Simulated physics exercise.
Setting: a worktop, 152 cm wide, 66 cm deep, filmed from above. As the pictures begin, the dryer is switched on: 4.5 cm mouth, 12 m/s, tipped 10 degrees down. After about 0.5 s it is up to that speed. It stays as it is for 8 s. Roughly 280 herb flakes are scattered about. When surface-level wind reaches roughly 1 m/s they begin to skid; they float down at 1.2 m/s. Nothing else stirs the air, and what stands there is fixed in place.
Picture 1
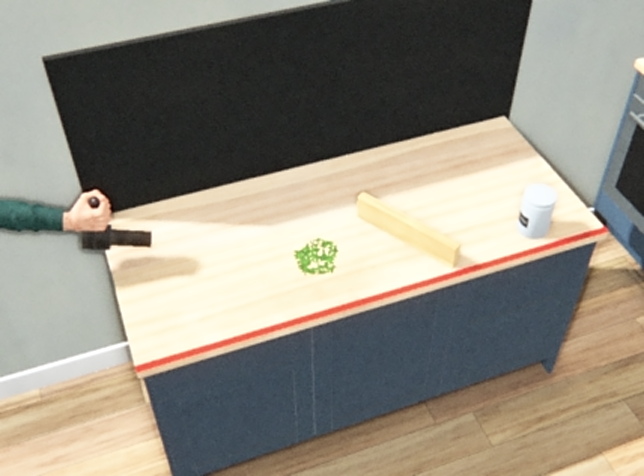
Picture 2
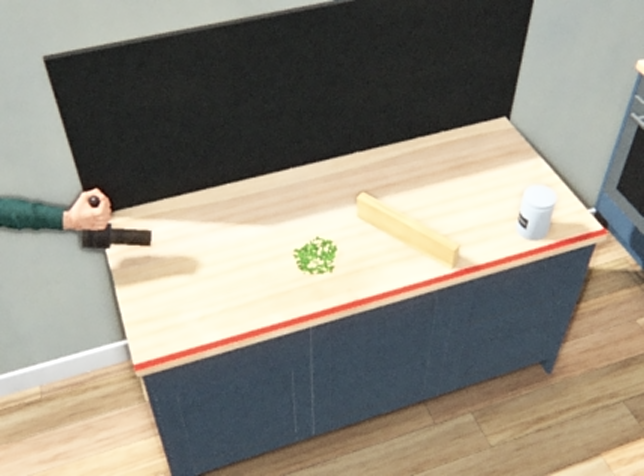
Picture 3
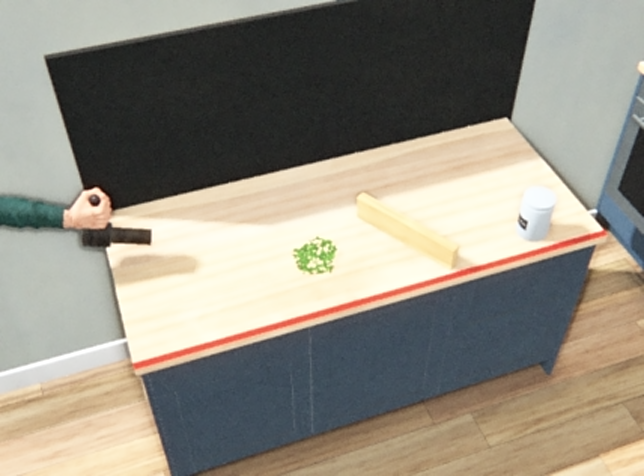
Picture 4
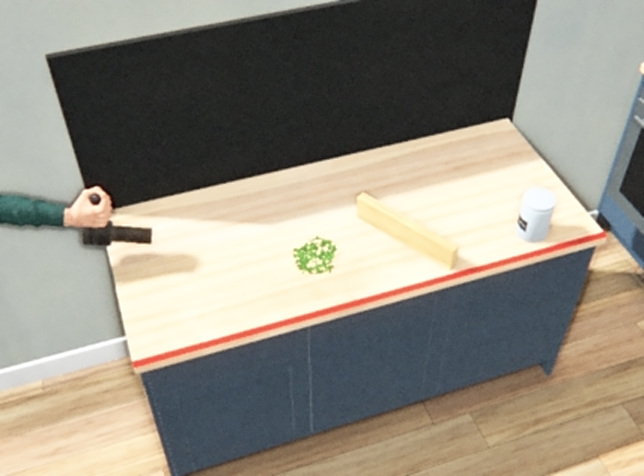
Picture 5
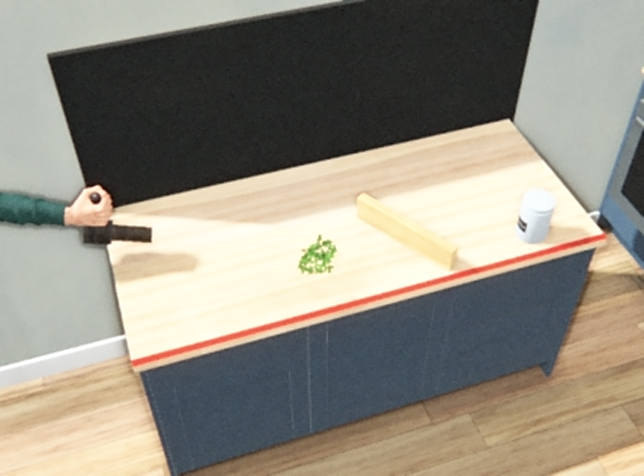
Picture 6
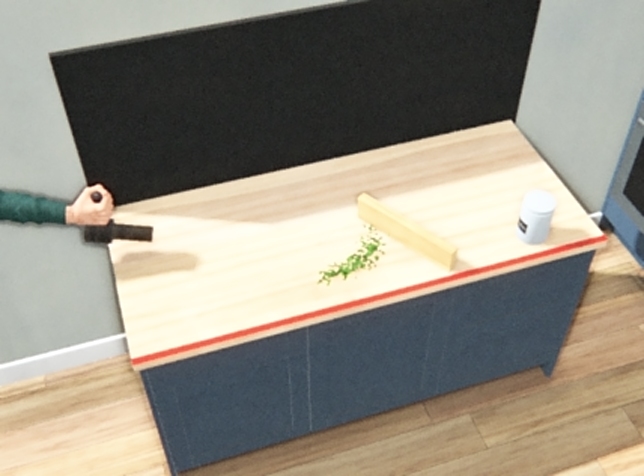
Green herb flakes lie still on a counter, then skid right toward a wooden board.
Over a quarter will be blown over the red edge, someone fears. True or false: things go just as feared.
True.
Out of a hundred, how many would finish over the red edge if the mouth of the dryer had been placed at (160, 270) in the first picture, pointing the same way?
It would come out near 40 in a hundred.
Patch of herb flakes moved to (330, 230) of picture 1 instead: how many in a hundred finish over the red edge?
That comes to some 40 in a hundred.
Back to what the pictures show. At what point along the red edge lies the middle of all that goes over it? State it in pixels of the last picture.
Around (421, 290).
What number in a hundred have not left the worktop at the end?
Roughly 0 in a hundred.
Then, 1.2 s after the last picture, 100 % are over the red edge; 100 % have settled or left.
Then, 2.1 s after the last picture, 100 % are over the red edge; 100 % have settled or left.
Then, 4.0 s after the last picture, 100 % are over the red edge; 100 % have settled or left.
Then, 7.6 s after the last picture, at the end, 100 % are over the red edge.
